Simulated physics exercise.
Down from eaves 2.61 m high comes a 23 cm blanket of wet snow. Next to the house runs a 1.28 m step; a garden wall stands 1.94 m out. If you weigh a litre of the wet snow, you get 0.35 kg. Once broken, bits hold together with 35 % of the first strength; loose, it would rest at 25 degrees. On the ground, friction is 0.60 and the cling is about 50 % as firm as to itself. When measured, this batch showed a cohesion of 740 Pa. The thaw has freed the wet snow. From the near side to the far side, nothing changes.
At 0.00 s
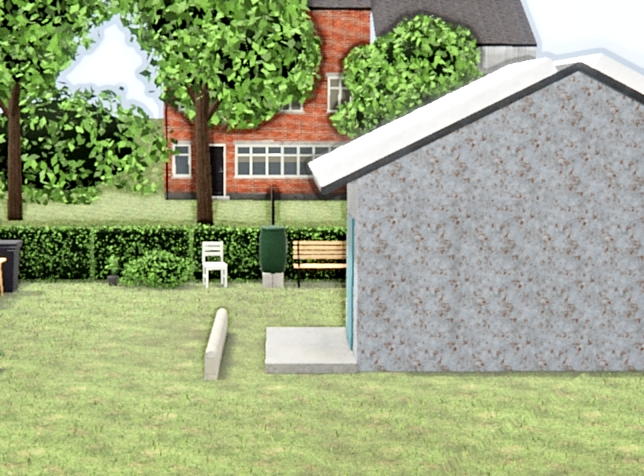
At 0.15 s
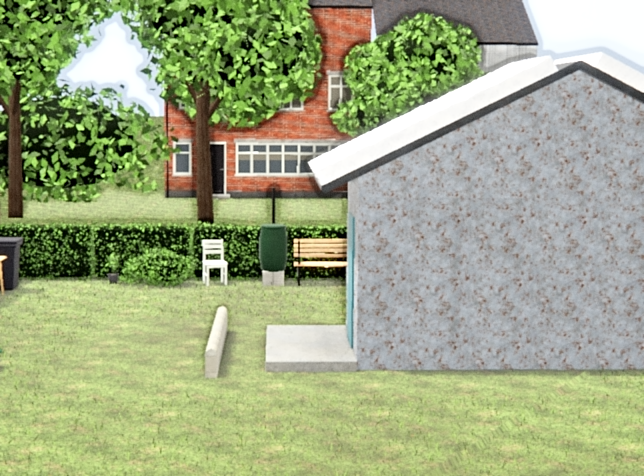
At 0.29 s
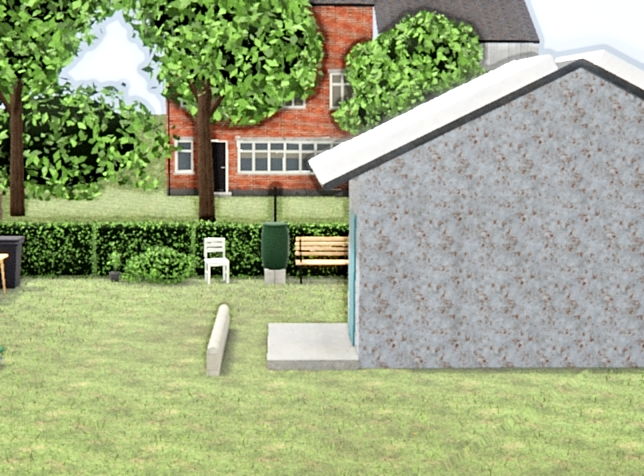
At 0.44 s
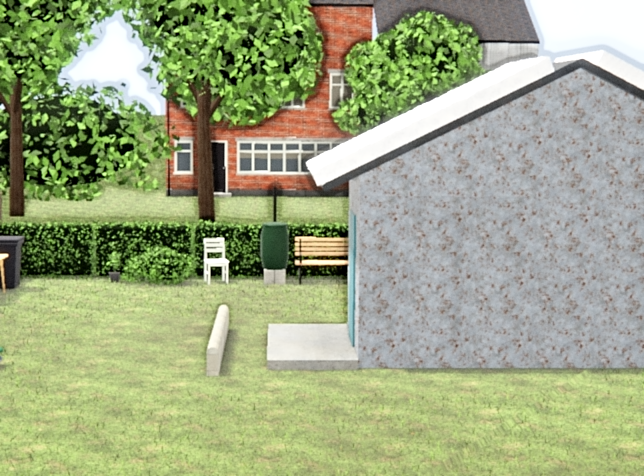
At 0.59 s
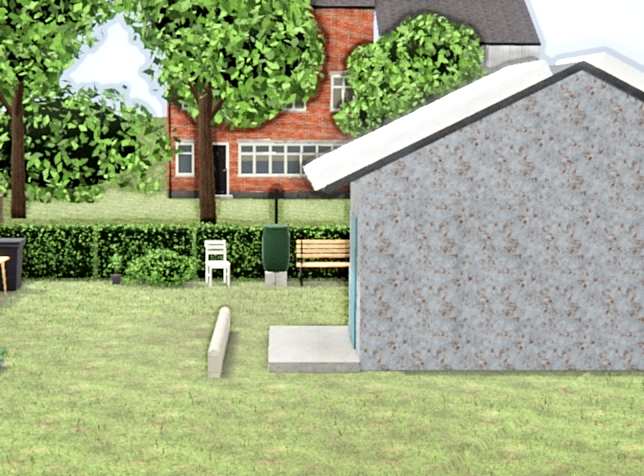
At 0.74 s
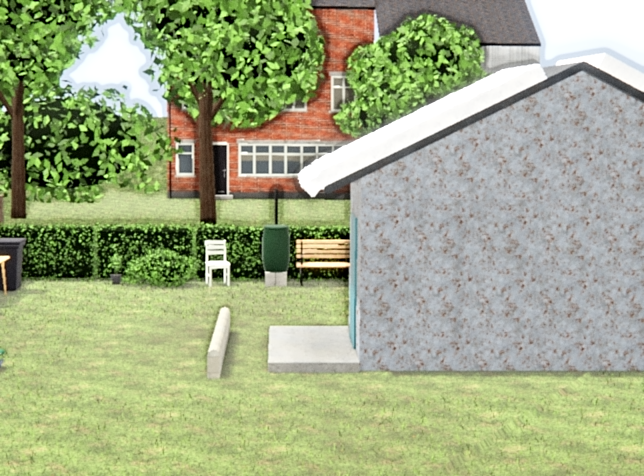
At the start, a thick white layer of snow lies on the sloping roof of a grey speckled building, with a lawn, hedge, white chair and red brick house beyond. The snow barely shifts at first, then slides slightly down to the left, its lower edge poking a little farther past the eaves.
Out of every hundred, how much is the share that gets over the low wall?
About 40 in every hundred.
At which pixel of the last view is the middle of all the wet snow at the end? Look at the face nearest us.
Look near (211, 358) in the final picture.
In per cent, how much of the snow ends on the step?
Something like 14 percent.
After 1.15 s, 93 % is still on the roof and 0 % is past the low wall.
After 1.63 s, 77 % is still on the roof and 0 % is past the low wall.
After 2.12 s, 50 % is still on the roof and 0 % is past the low wall.
After 2.60 s, 14 % is still on the roof and 5 % is past the low wall.
After 4.00 s, at the end, none is still on the roof and 40 % is past the low wall.
